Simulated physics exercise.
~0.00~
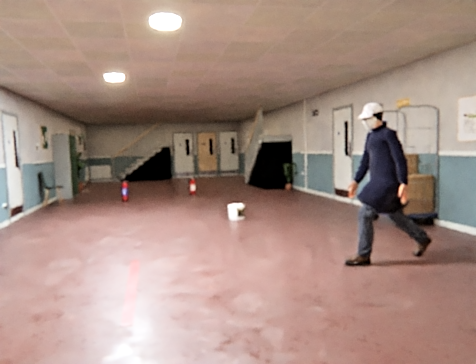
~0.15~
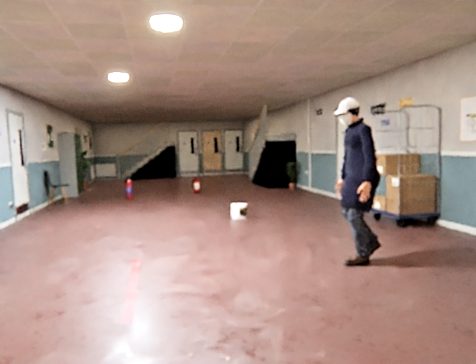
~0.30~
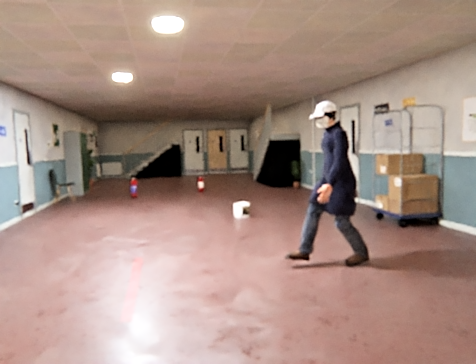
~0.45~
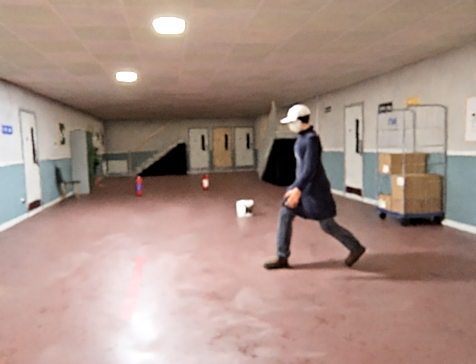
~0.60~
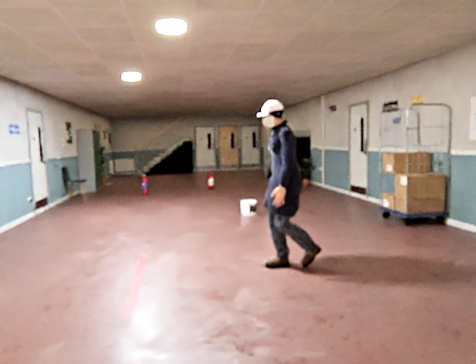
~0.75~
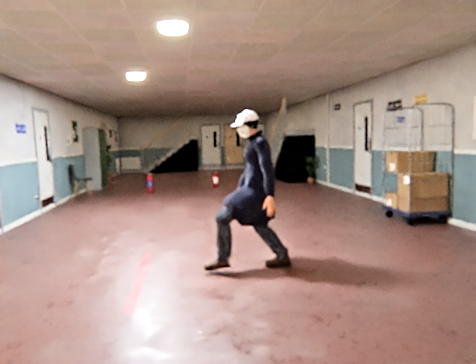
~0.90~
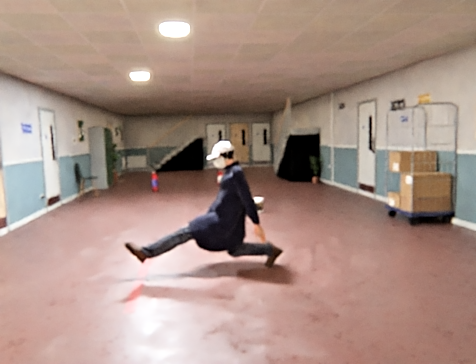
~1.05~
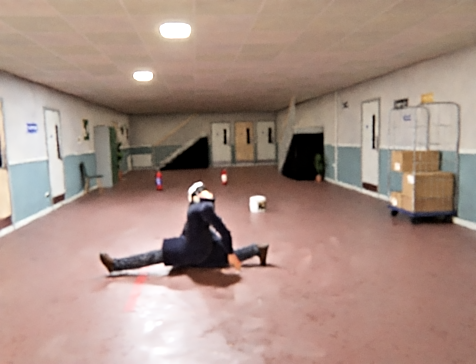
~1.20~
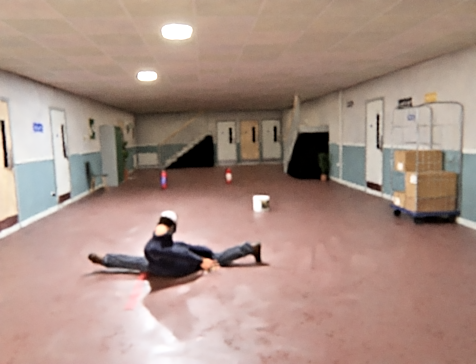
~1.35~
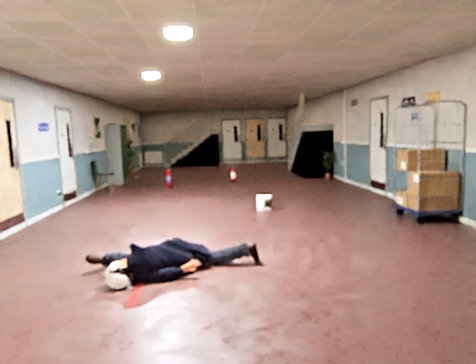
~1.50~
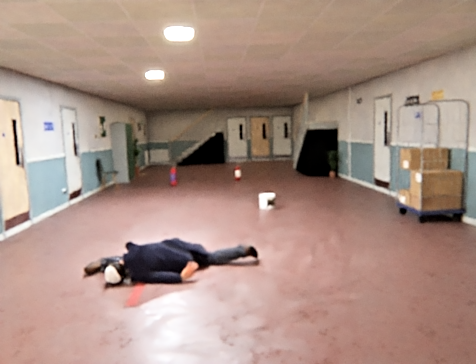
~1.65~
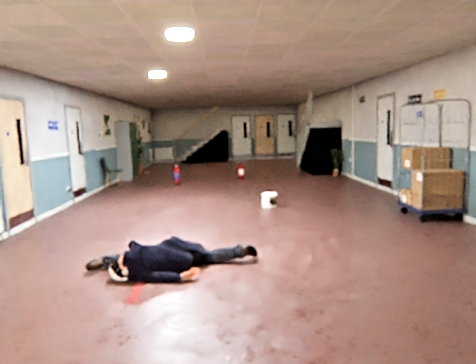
In the video, a person in a white cap and dark coat walks left across a wide reddish-floored hall, slides into a low split, then topples over and ends lying still on the floor, their head beyond a strip of red tape and their hips short of it.
